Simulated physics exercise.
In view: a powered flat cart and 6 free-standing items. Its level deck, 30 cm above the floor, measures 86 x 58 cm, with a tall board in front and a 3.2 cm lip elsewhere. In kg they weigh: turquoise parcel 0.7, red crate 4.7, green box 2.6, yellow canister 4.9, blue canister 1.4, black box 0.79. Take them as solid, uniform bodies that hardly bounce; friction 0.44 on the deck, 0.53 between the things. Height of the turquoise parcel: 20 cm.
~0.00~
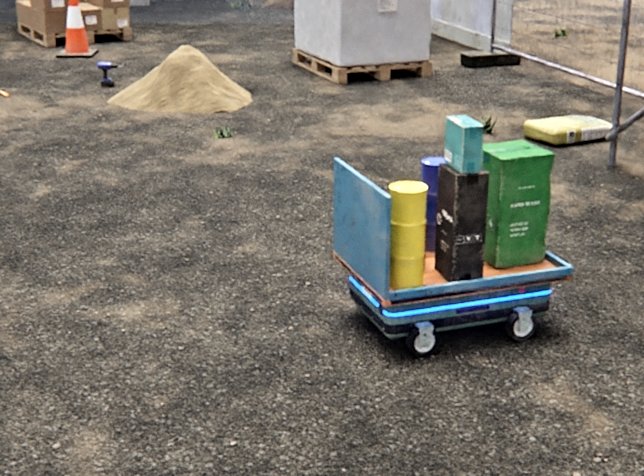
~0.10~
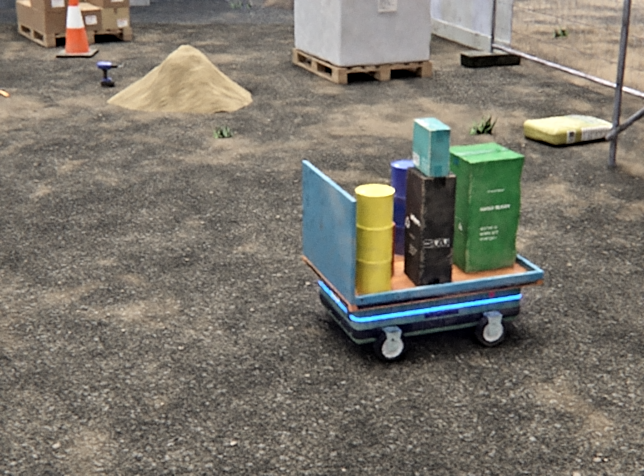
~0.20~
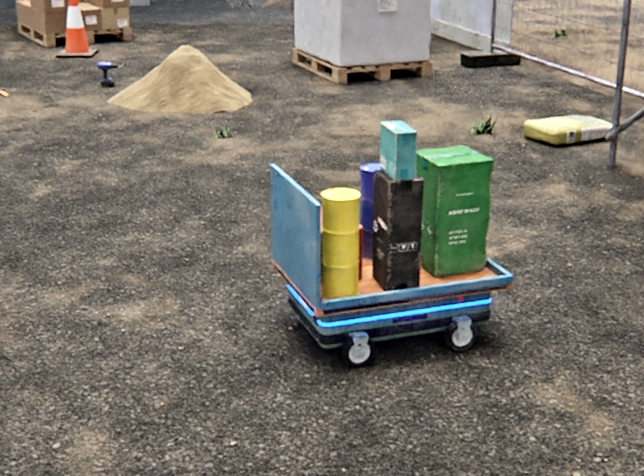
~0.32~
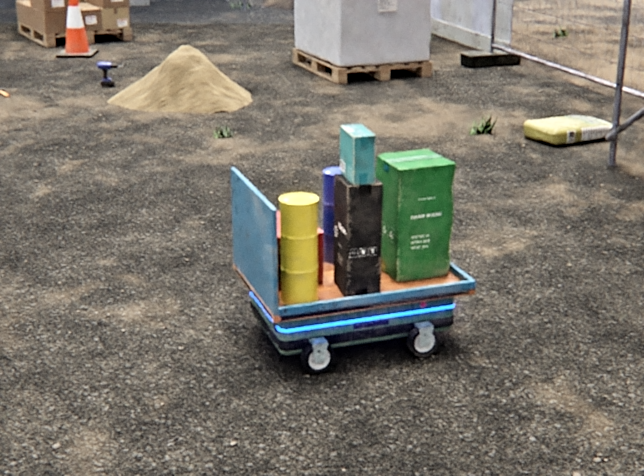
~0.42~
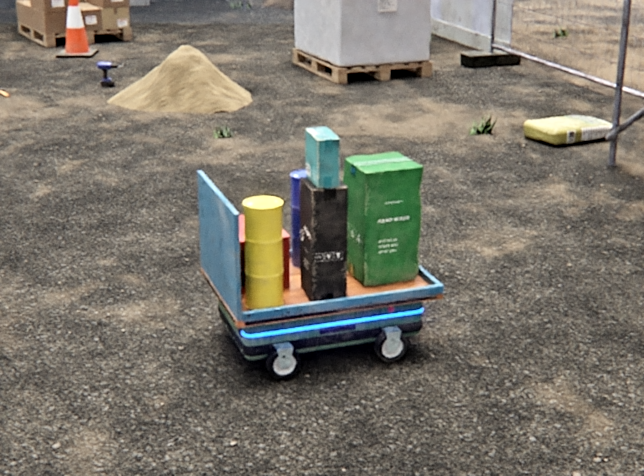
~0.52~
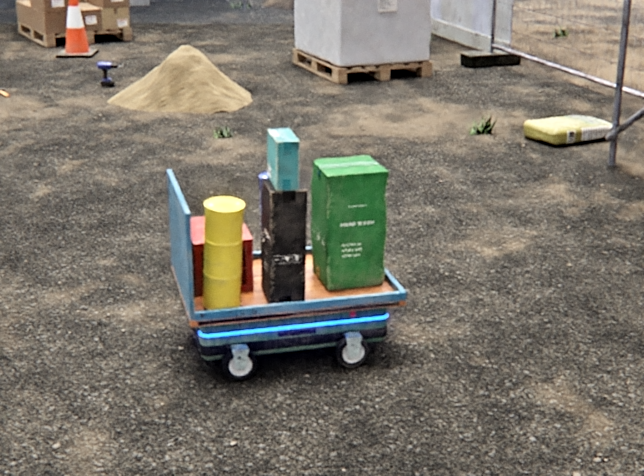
A loaded flat cart rolls left across the gravel, turning slightly as it goes.
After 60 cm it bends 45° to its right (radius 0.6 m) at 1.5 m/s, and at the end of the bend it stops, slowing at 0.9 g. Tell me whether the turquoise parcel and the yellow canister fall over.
The turquoise parcel tips over and the yellow canister tips over.
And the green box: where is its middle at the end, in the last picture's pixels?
Near (162, 209).
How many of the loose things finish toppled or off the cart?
That comes to 4.
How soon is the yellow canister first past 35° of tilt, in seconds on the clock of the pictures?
Near 0.7 s.
After 0.82 s, cart has run 123 cm, turned 42°; turquoise parcel and yellow canister now off the cart; blue canister leaning 32°; black box leaning 26°.
After 1.22 s, cart has run 150 cm, turned 45°, stopped; black box now off the cart; blue canister leaning 56°; green box slid 13 cm.
At rest (1.9 s), off the cart and tipped over, turquoise parcel, yellow canister and black box; tipped over on the cart, blue canister; not toppled but over 10 cm from the start, green box; the last one in place, give or take 10 cm.
